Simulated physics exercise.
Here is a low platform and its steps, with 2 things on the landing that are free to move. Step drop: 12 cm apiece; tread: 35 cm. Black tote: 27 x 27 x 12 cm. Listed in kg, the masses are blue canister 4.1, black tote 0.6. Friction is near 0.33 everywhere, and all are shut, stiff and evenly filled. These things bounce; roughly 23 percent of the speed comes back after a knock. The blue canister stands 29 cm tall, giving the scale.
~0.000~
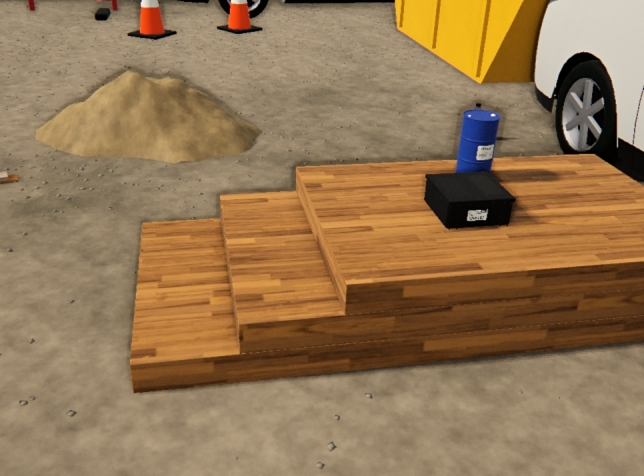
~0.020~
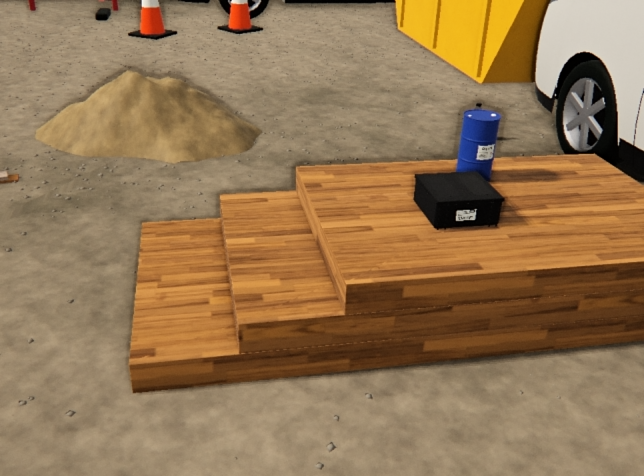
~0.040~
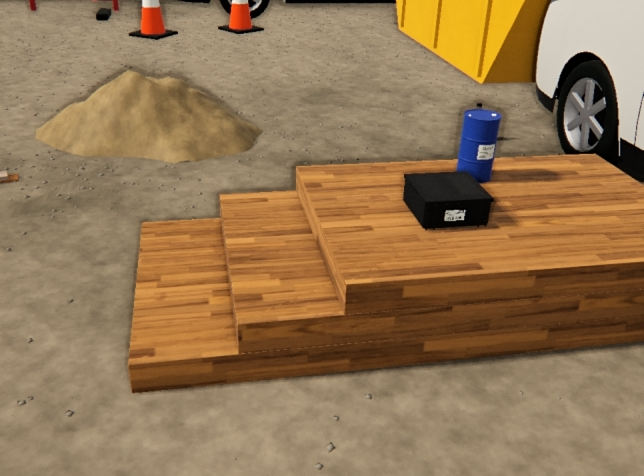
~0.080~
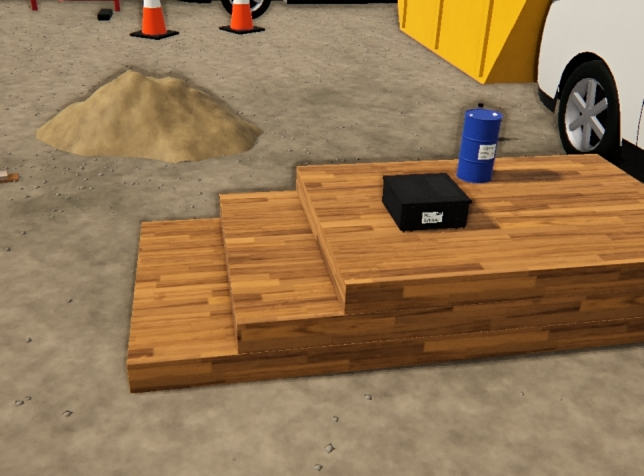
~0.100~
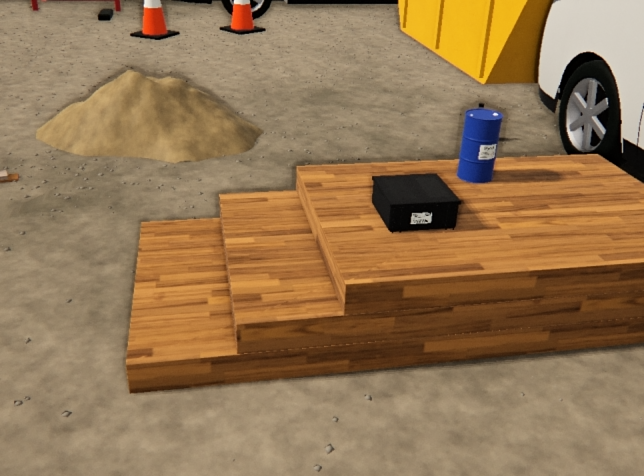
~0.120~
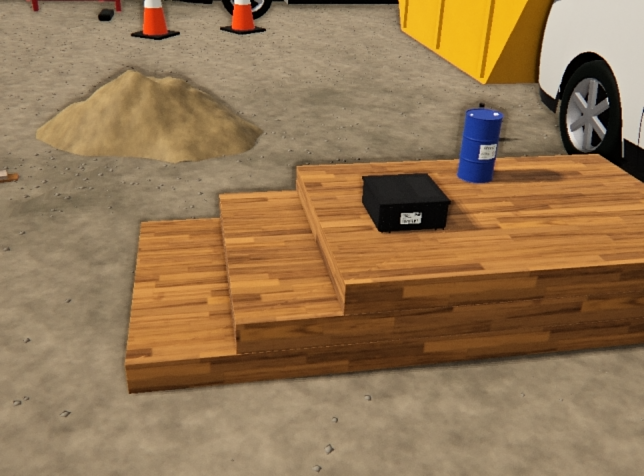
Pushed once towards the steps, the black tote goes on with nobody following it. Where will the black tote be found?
Oh, that one hangs up on the stairs.
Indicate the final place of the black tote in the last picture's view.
At about (208, 252).
By 0.22 s, edge 14 cm ahead; black tote near (356, 205).
By 0.42 s, 15 cm past the top edge and 3 cm lower; black tote near (279, 217).
By 0.62 s, 34 cm past the top edge and 11 cm lower; black tote near (230, 239).
By 0.82 s, 43 cm past the top edge and 16 cm lower; black tote near (204, 251).
When it is over (1.8 s), 42 cm past the top edge and 16 cm lower; blue canister within 12 cm of the start. End places, in pixels of the last picture, black tote near (208, 252).
